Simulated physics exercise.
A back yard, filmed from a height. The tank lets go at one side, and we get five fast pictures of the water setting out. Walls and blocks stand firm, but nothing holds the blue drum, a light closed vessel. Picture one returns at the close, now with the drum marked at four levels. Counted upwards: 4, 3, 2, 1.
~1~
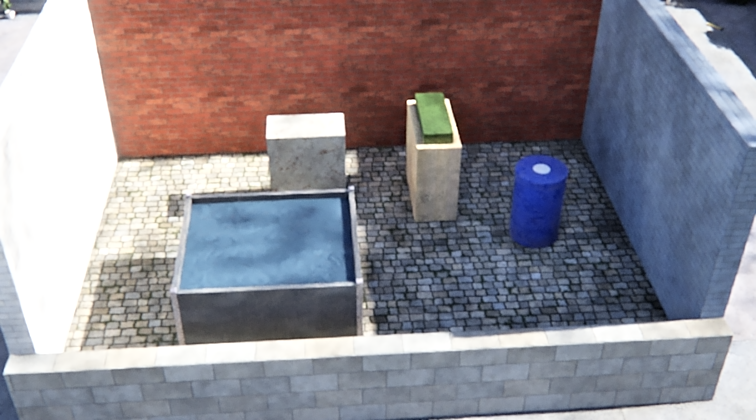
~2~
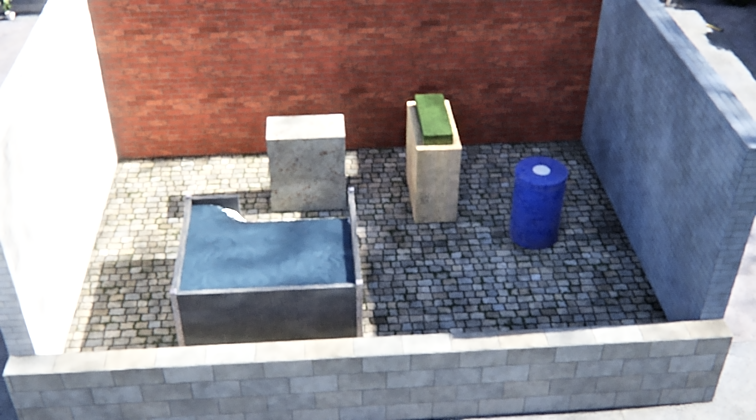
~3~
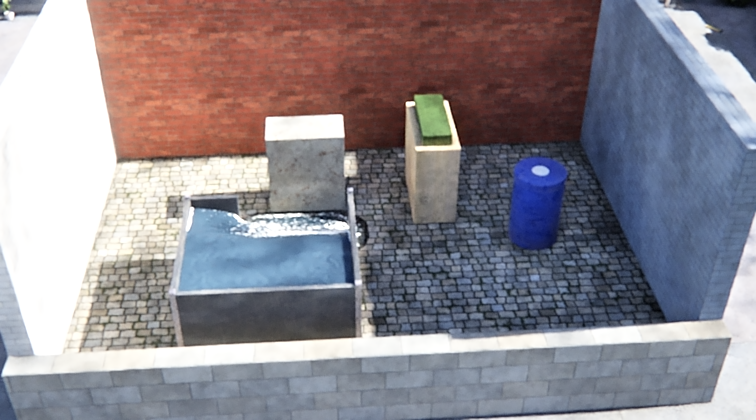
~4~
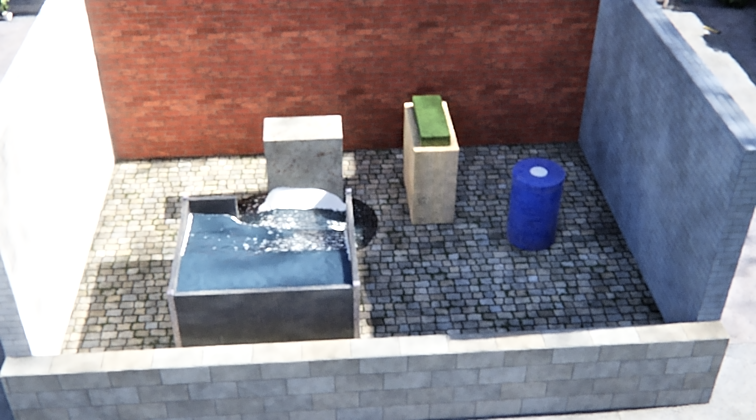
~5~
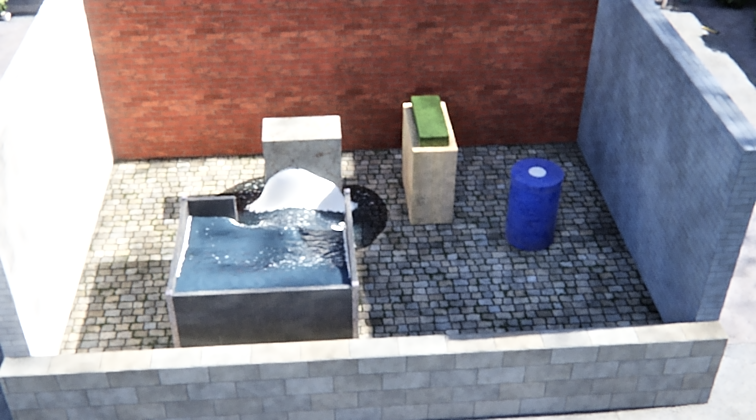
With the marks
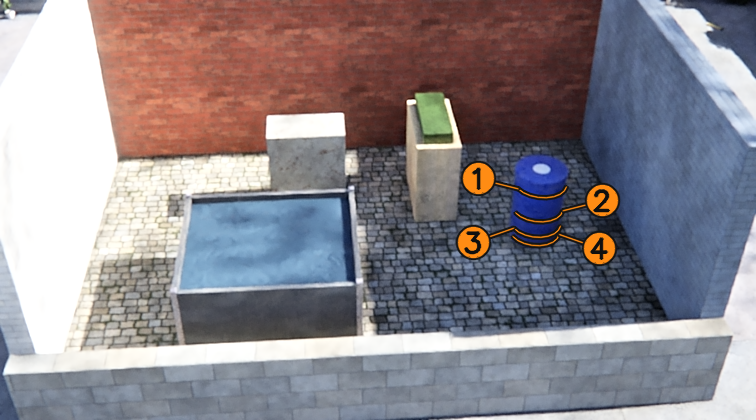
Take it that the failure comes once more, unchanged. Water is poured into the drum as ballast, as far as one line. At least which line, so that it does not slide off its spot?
Go for 4.
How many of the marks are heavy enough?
All four.
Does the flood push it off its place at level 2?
No.
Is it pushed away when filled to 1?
No, that is safe.
On the marked copy, 1 at (546, 197); 2 at (542, 221); 3 at (540, 237); 4 at (539, 245); from the bottom up 4, 3, 2, 1.
With 1, it does not move.
With 2, it does not move.
With 3, it does not move.
With 4, it does not move.
